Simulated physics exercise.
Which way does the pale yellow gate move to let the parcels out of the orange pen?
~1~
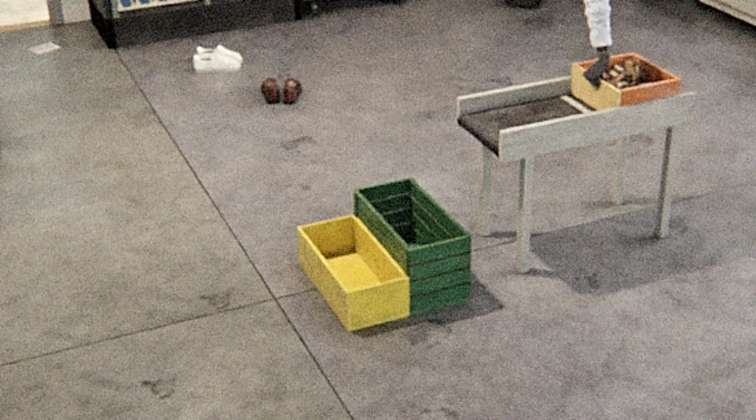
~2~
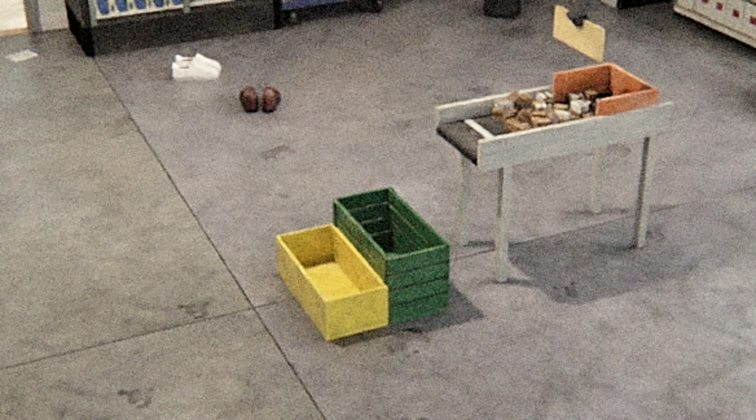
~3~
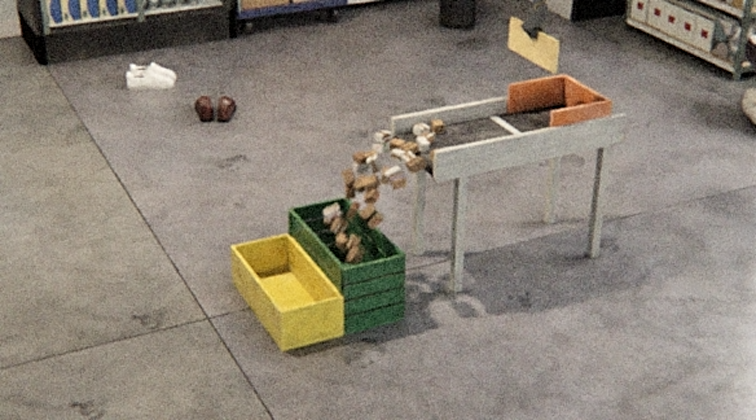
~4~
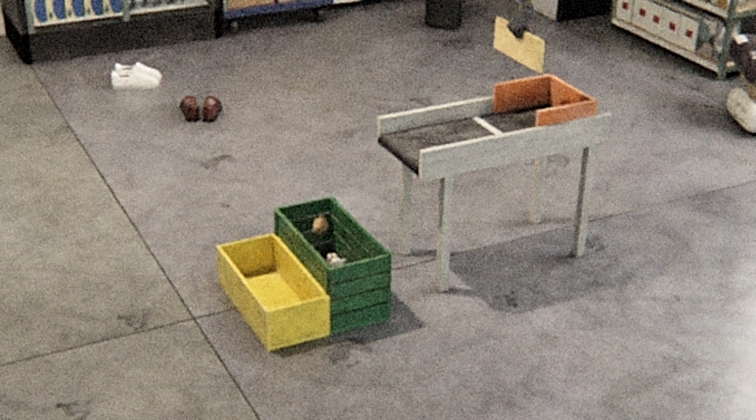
It moves up, lifting clear of the pen and staying raised above the belt.
